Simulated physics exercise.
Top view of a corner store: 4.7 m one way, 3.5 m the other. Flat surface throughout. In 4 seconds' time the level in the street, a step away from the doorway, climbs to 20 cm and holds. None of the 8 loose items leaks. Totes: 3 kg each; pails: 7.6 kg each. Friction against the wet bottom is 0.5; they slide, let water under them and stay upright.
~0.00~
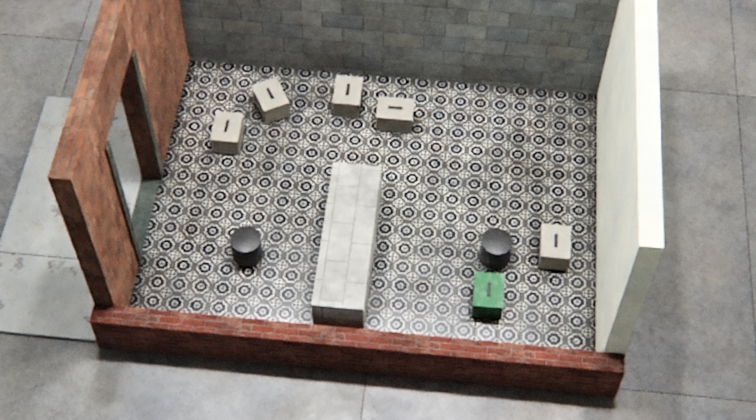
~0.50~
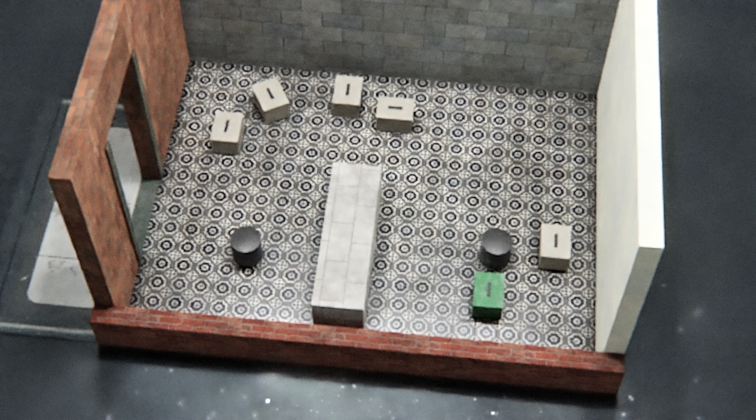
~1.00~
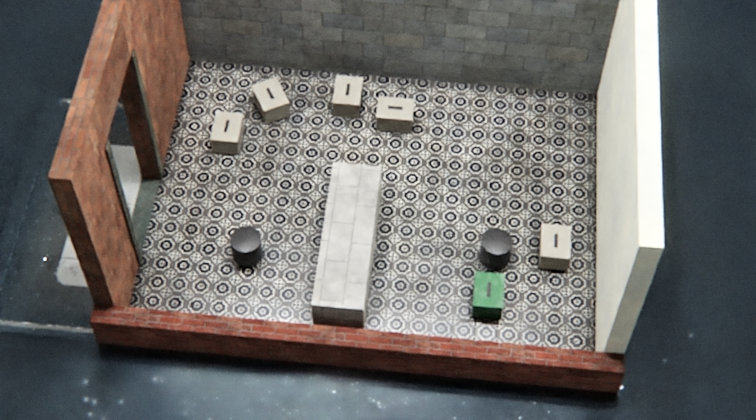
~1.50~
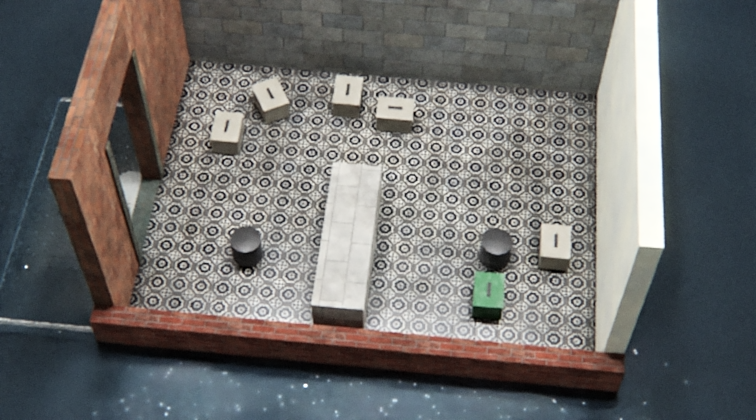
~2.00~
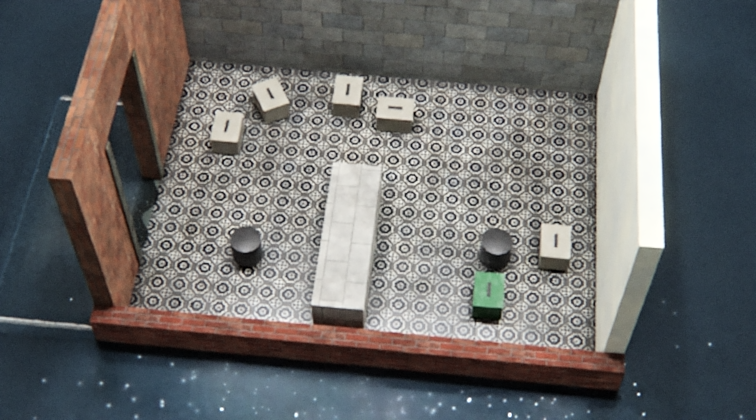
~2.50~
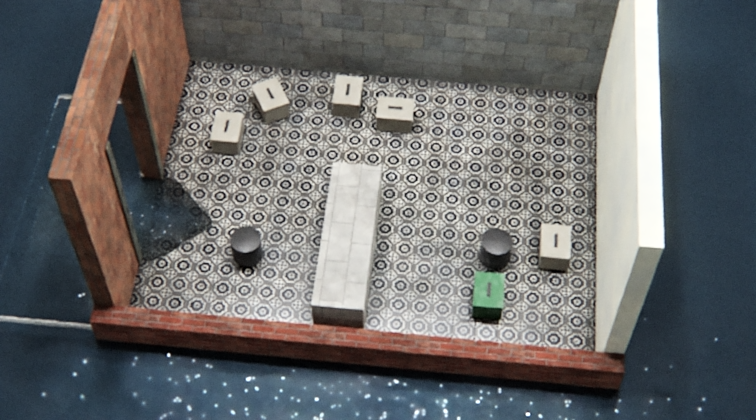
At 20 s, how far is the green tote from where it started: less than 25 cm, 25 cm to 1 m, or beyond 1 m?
The green tote is 25 cm to 1 m from its start.
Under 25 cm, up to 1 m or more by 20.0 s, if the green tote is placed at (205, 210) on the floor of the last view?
Outcome - it ends up well away.
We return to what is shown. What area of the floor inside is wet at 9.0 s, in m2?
Flooded: Near 15 m2.
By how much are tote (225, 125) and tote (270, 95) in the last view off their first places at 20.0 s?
Respectively 60 and 30 cm.
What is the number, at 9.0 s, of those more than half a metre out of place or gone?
Count: 3.
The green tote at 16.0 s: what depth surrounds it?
The depth there is around 9 cm.
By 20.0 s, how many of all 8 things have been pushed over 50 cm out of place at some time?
Result: 8.
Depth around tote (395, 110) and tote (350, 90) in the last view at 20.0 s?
First about 12 cm, second about 10 cm.
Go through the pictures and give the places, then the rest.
The green tote at (489, 290), on the bottom; 0.0 m2 under water; 0 of 8 have shifted, in the first frame.
The green tote at (489, 290), on the bottom; 0.0 m2 under water; 0 of 8 have shifted, in the second frame.
The green tote at (489, 290) rests on the ground; 0.0 m2 under water; 0 of 8 have shifted, in the third frame.
The green tote at (489, 290), on the bottom; water covers 0.0 m2; 0 of 8 have shifted, in the fourth frame.
The green tote at (489, 290) rests on the ground; water covers 0.0 m2; 0 of 8 have shifted, in the fifth frame.
The green tote at (489, 290), on the bottom; water covers 0.4 m2; 0 of 8 have shifted, in the sixth frame.
After 4.0 s the green tote is near (489, 290), 0.0 m from its start, aground; 0 afloat.
After 9.0 s the green tote is near (499, 287), 0.1 m from its start, aground; 3 afloat.
After 16.0 s the green tote is near (430, 129), 2.0 m from its start, afloat; 7 afloat.
After 20.0 s the green tote is near (528, 233), 0.7 m from its start, afloat; 7 afloat.
